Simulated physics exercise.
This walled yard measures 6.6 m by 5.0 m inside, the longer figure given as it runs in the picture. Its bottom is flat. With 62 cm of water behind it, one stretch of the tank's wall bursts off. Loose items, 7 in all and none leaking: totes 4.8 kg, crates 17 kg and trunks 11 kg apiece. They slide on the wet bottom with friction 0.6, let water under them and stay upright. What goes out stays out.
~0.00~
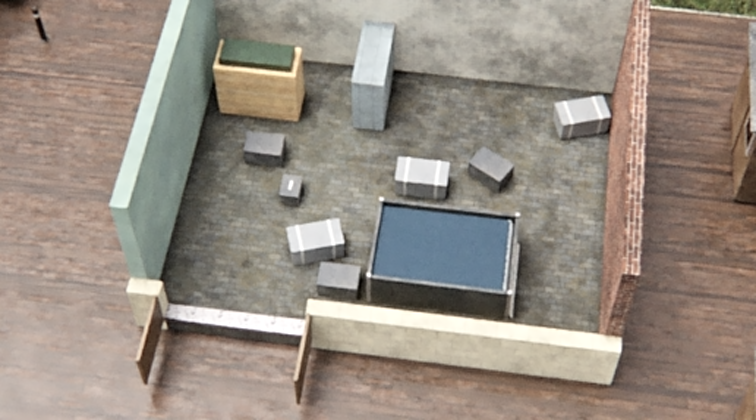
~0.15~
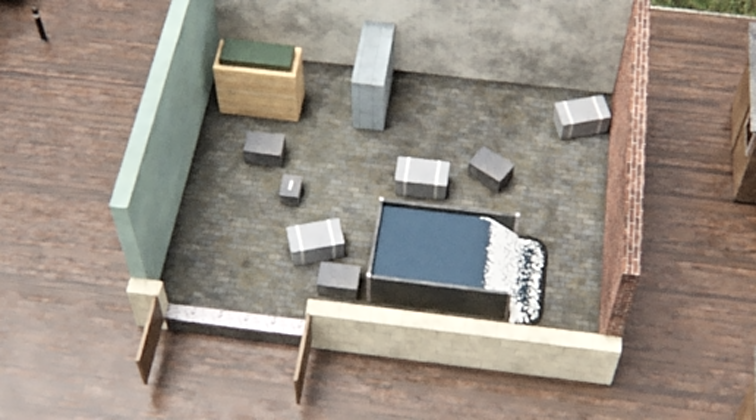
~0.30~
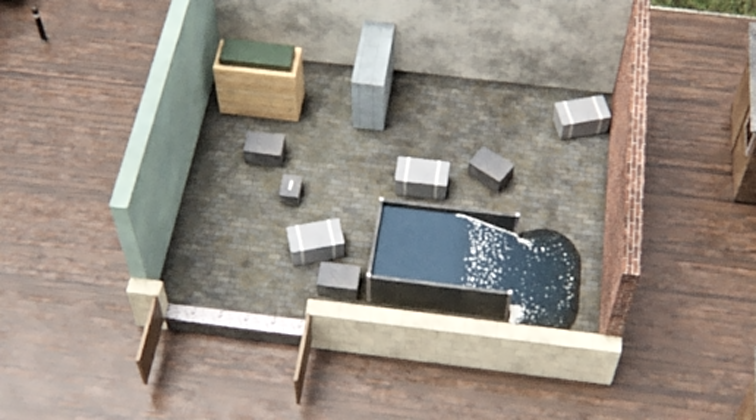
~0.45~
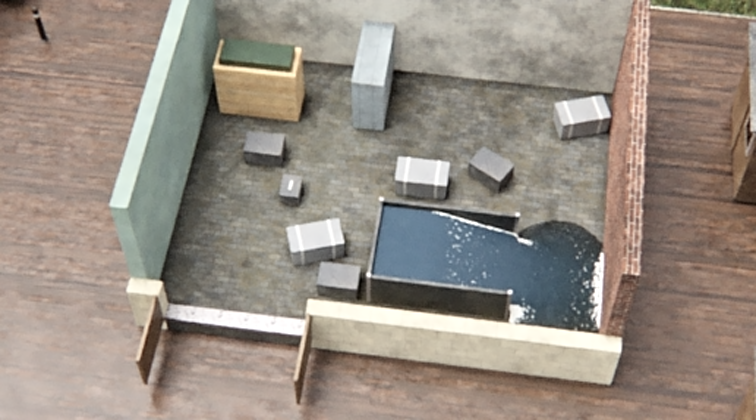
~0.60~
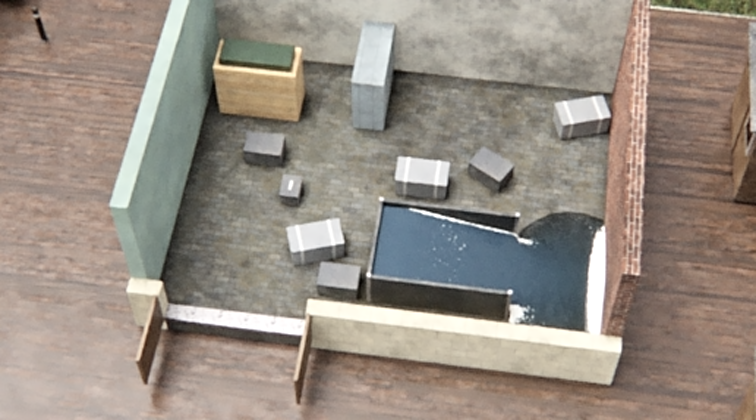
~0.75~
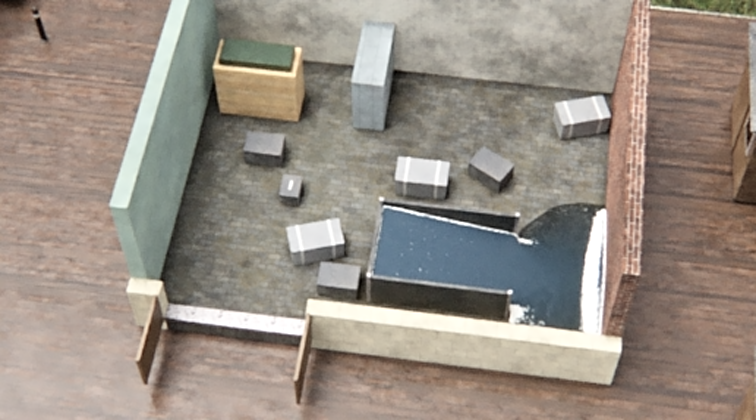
A walled yard with a grey paved floor, seen from high above at a slant, sits on brown planking, with a pale green wall at left and a brick wall at right. Grey boxes, a wooden chest with a green top and a tall grey cabinet stand around a dark tank of blue water. The tank's right side opens and water gushes out, foaming white, then spreads darkly to the brick wall, while the boxes and camera stay still.
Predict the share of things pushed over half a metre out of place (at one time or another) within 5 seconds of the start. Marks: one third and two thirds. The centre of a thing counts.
Share: Less than a third.
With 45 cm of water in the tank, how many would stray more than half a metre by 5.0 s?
Then 1.
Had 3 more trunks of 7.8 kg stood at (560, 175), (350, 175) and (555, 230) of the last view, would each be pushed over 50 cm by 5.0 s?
In turn: Over, under, more.
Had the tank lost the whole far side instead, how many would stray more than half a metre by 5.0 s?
In that case 4 of them.
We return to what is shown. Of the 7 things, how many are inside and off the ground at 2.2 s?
I count 0.
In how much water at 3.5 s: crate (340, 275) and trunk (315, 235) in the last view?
Roughly 4 and 0 cm.
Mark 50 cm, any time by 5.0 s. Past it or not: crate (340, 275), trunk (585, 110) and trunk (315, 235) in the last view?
In turn: Less, more, less.
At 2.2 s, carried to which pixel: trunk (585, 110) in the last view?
Near (565, 82).
After 1.1 s 0 of 7 are over 50 cm from their spots; 0 afloat.
After 2.2 s 1 of 7 are over 50 cm from their spots; 0 afloat.
After 3.5 s 1 of 7 are over 50 cm from their spots; 1 afloat.
After 5.0 s 1 of 7 are over 50 cm from their spots, and 1 have been at some point; 1 afloat.
